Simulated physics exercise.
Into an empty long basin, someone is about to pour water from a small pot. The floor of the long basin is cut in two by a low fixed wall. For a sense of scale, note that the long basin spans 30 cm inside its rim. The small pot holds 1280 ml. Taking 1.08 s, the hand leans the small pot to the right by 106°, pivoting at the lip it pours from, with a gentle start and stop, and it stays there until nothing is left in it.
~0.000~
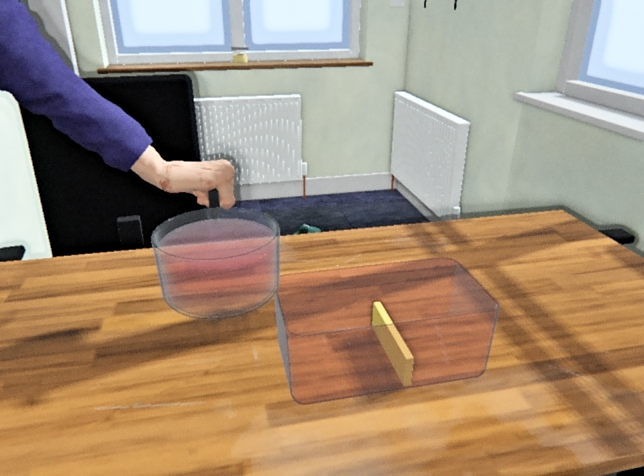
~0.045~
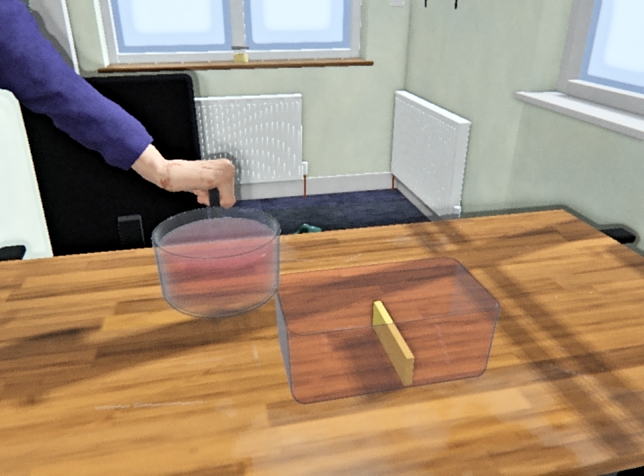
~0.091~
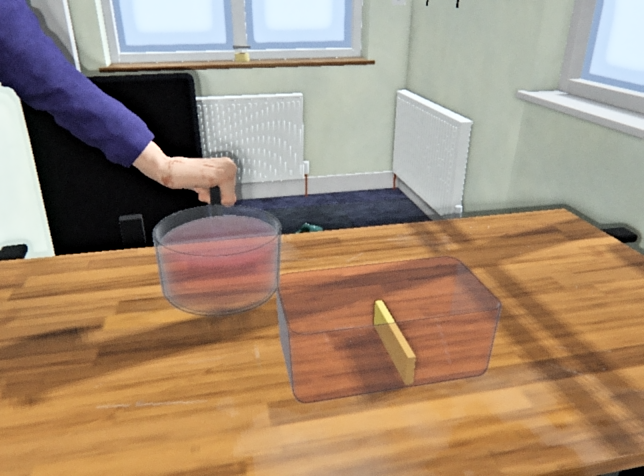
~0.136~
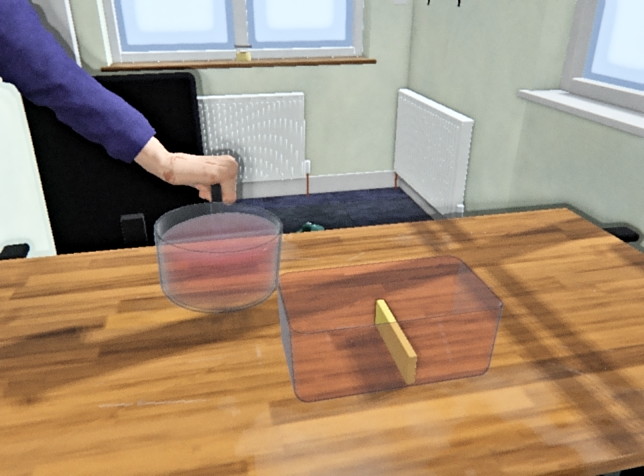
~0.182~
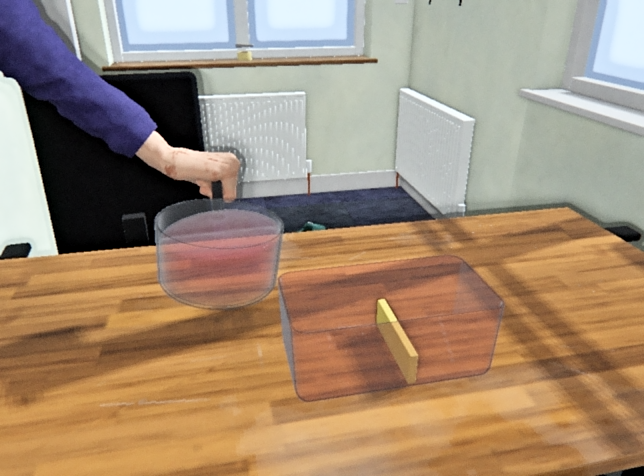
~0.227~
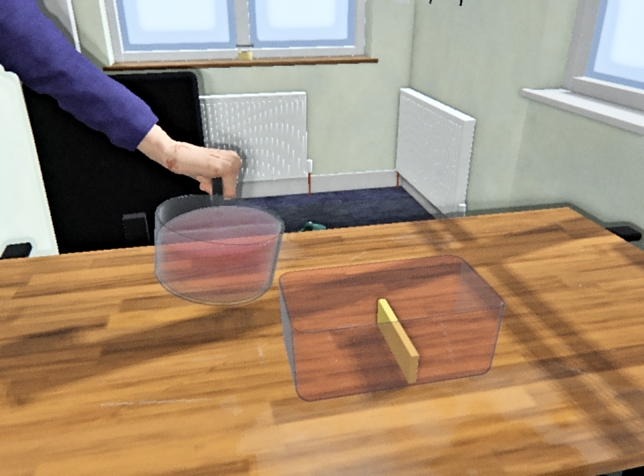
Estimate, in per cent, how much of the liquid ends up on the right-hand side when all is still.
14 %.
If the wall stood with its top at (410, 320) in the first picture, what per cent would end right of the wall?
Around 5 %, I'd say.
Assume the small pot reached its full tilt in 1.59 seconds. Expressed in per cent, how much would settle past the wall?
Estimate: Close to 10 per cent.
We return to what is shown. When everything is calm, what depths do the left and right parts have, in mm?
Around 42 mm deep on the left, around 10 mm deep on the right.
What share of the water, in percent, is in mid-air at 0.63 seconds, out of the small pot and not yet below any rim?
28 per cent.
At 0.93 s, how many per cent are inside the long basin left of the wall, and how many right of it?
I'd put the left at some 66 and the right at some 2.
By 0.63 s the tilt is 67° and 65 per cent is still to pour, 6 is left of the wall and 0 right of it.
By 0.93 s the tilt is 101° and 12 per cent is still to pour, 67 is left of the wall and 2 right of it.
By 1.24 s the tilt is 106° and 0 per cent is still to pour, 89 is left of the wall and 4 right of it.
By 1.58 s the tilt is 106° and 0 per cent is still to pour, 82 is left of the wall and 14 right of it.
At rest 81 per cent lies left of the wall, 14 right of it and 4 outside.
